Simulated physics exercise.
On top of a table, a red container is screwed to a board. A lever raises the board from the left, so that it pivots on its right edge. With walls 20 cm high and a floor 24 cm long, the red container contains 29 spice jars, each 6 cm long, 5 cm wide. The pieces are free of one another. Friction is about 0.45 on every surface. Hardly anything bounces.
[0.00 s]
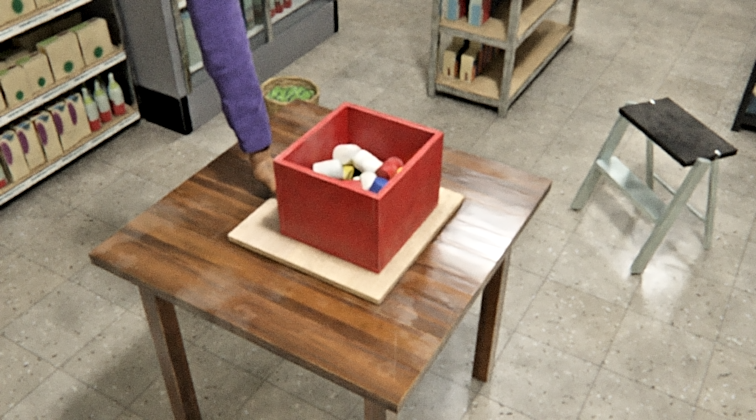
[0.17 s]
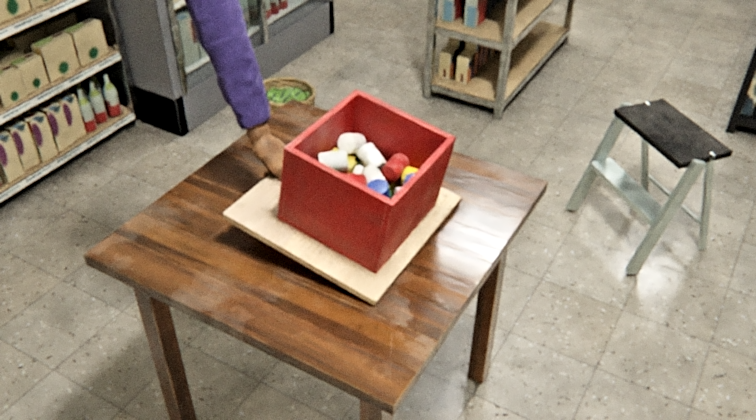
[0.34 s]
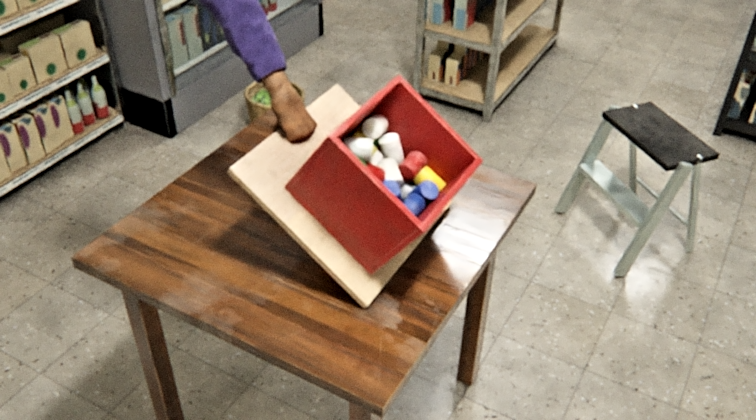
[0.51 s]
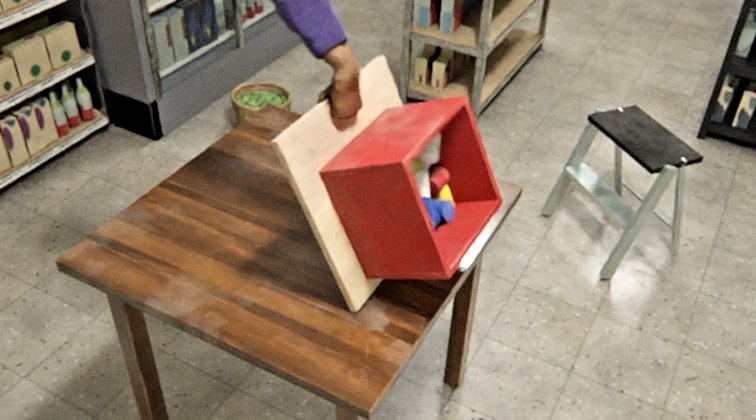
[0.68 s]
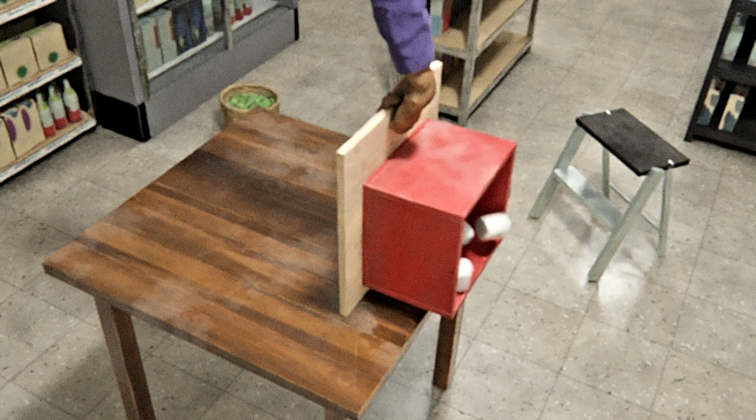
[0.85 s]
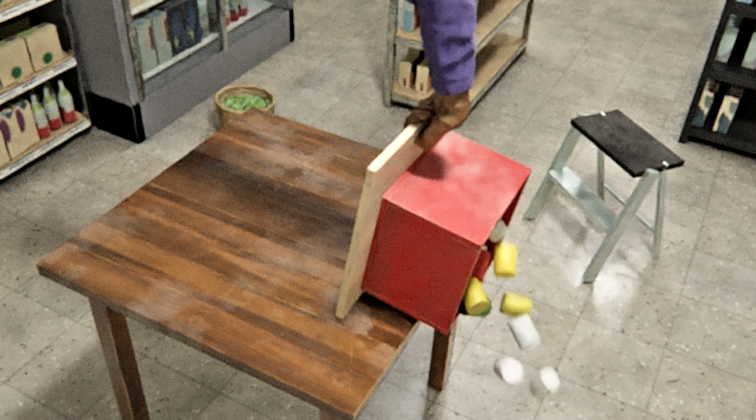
A hand in a purple sleeve lifts the left edge of a pale board carrying an open red container of small white, red, blue and yellow pieces, tilting both rightward on a brown wooden table. The high view shows a tiled shop with stocked shelves behind and a black-topped step stool at right. As the camera drifts slightly, the container turns past sideways and several yellow and white pieces tumble out.
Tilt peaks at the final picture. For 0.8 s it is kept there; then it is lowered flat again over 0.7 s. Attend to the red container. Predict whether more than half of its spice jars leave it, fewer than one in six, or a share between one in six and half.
Under half remain.
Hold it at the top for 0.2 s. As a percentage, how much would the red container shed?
In that case red container 70 per cent.
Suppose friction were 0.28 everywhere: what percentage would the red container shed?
In that case the red container sheds 90 per cent of its load.
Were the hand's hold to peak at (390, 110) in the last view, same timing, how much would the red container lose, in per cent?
In that case the red container sheds 40 per cent.
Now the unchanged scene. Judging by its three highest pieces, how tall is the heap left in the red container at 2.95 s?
About 6 cm.
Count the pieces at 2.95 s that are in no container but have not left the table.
I'd guess near 0.
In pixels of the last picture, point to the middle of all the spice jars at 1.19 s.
Pixel (507, 336), give or take.
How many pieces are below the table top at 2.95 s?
Roughly 20.
After 1.19 s, tilt 99°; red container 13 in, 16 out.
After 1.61 s, tilt 99°; red container 10 in, 19 out.
After 2.20 s, tilt 12°; red container 8 in, 21 out.
Outcome (at 2.95 s), red container 8 in, 21 out. Asked share, 21 of 29, 72 per cent.
